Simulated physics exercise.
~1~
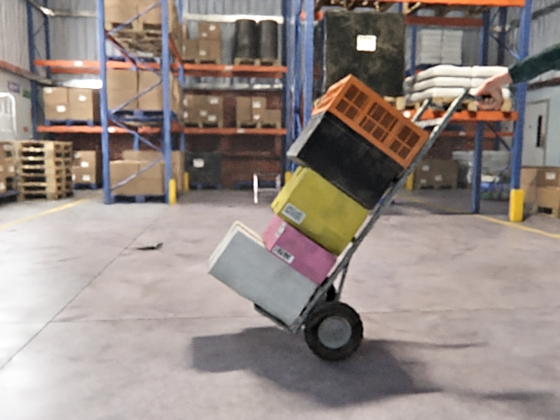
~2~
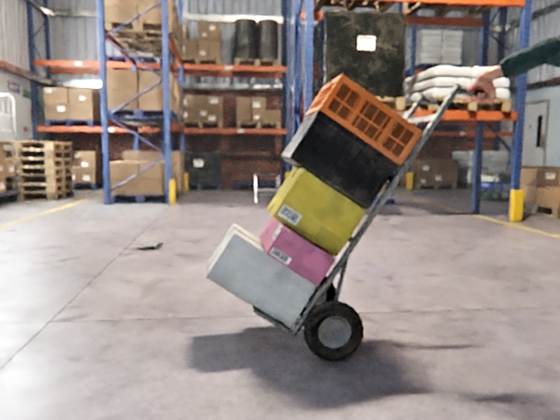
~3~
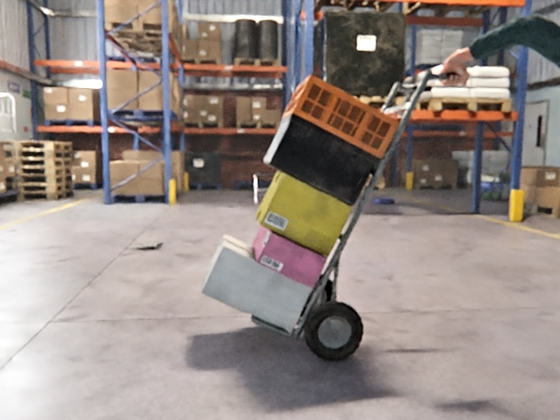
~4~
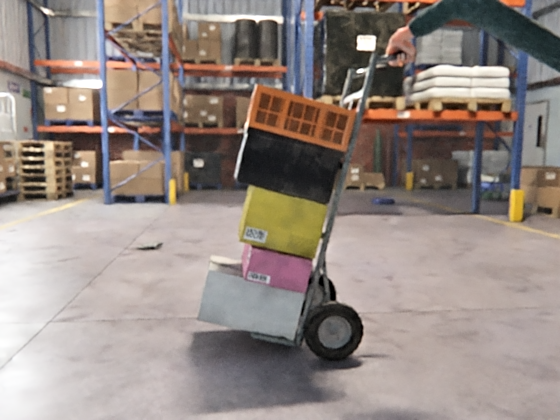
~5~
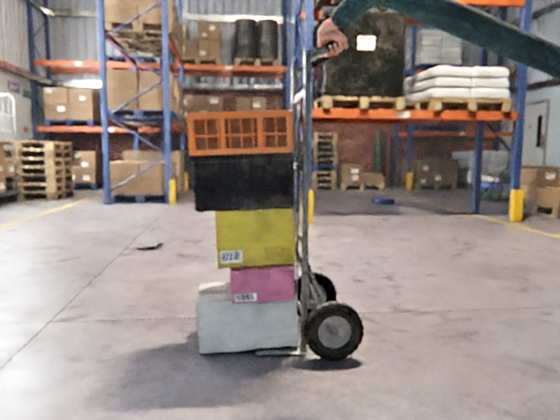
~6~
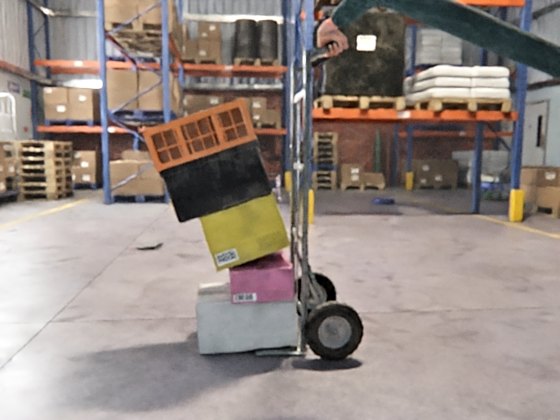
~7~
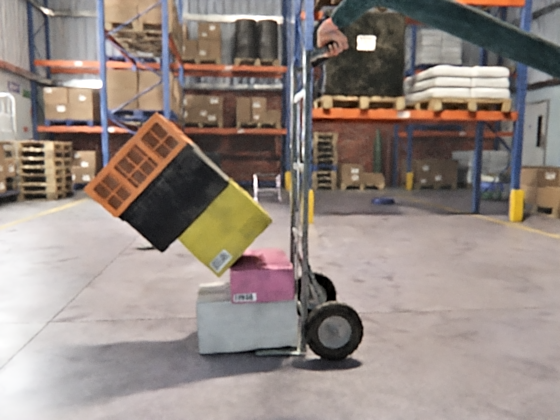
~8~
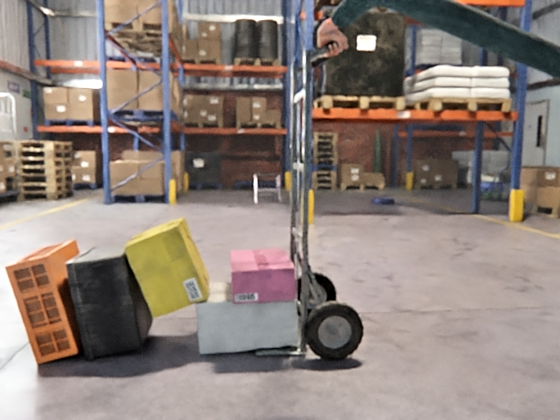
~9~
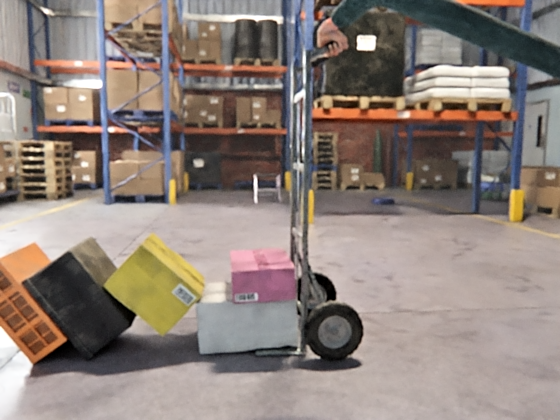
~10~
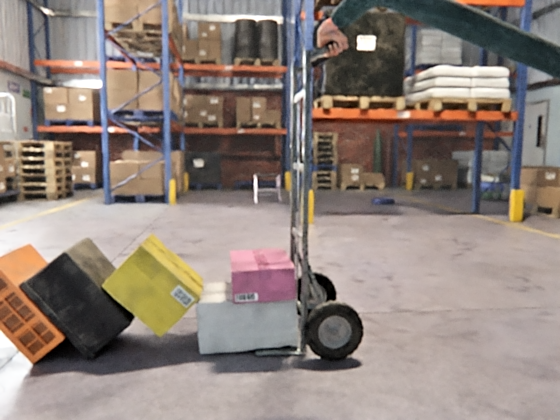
In a warehouse, a hand tips a loaded sack truck upright, and three upper containers topple left.
